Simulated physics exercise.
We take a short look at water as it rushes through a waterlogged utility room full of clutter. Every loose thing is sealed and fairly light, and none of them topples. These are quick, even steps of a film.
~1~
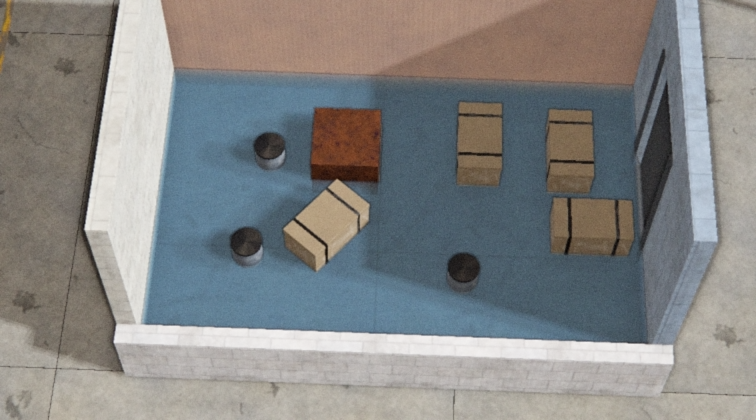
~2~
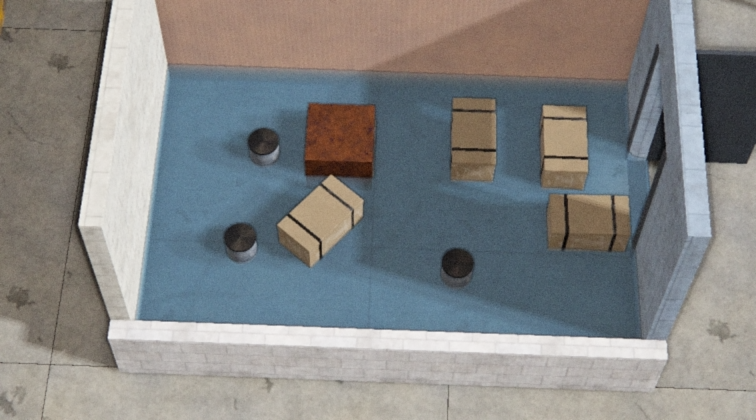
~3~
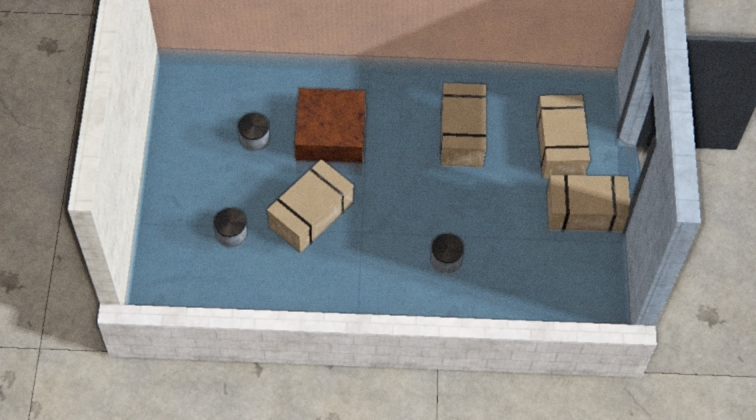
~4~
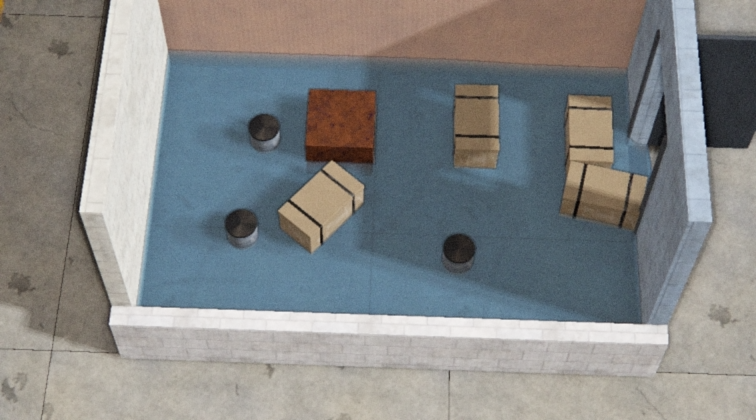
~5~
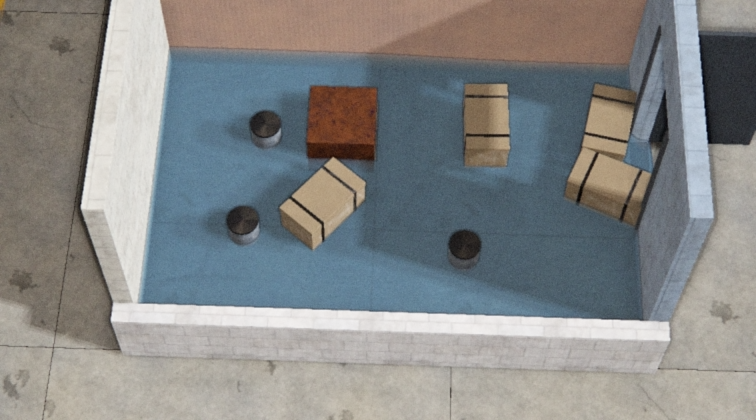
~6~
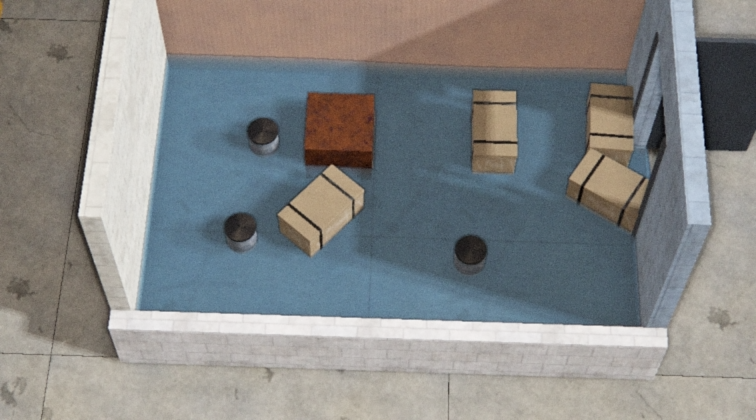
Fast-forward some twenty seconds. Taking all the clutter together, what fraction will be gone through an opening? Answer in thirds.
Two thirds or more.
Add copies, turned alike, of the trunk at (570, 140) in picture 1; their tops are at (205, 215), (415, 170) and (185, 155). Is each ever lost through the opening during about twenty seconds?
First one does not escape, second one makes it out, third one does not escape.
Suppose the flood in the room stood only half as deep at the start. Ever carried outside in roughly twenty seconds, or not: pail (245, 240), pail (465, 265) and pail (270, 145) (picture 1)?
In that order: Inside, gone, inside.
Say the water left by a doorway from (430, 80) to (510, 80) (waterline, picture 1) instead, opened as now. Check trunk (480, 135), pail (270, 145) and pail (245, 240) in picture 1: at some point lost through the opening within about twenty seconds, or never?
Answer, one by one: Lost, lost, not lost.
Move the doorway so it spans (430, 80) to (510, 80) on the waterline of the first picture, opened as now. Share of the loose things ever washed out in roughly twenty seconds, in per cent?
I'd reckon around 90 percent.
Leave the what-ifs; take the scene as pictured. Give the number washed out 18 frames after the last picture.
I count 4 altogether.
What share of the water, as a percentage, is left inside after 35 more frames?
About 48 per cent.
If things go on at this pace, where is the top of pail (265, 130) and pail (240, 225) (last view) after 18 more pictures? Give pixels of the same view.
Expect the tops close to (288, 142) and (299, 239).
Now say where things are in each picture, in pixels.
In the first picture, a trunk at (571, 142) floats; a trunk at (594, 218), afloat; 0 of 7 have shifted.
In the second picture, a trunk at (565, 138) floats; a trunk at (590, 214) floats, close to its start; 0 of 7 have shifted.
In the third picture, a trunk at (565, 127), afloat, close to its start; a trunk at (590, 195), afloat, close to its start; 2 of 7 have shifted.
In the fourth picture, a trunk at (591, 128) floats, close to its start; a trunk at (605, 187) floats, close to its start; 2 of 7 have shifted.
In the fifth picture, a trunk at (610, 119) floats, a stride from its start; a trunk at (612, 178), afloat, a stride from its start; 4 of 7 have shifted.
In the sixth picture, a trunk at (612, 116), afloat, a stride from its start; a trunk at (614, 182) floats, a stride from its start; 4 of 7 have shifted.
A moment on, 1 of 7 are out; 6 afloat.
Next, 4 of 7 are out; 3 afloat.
Later, 4 of 7 are out; 3 afloat.
In the end, 5 of 7 are out; 2 afloat.
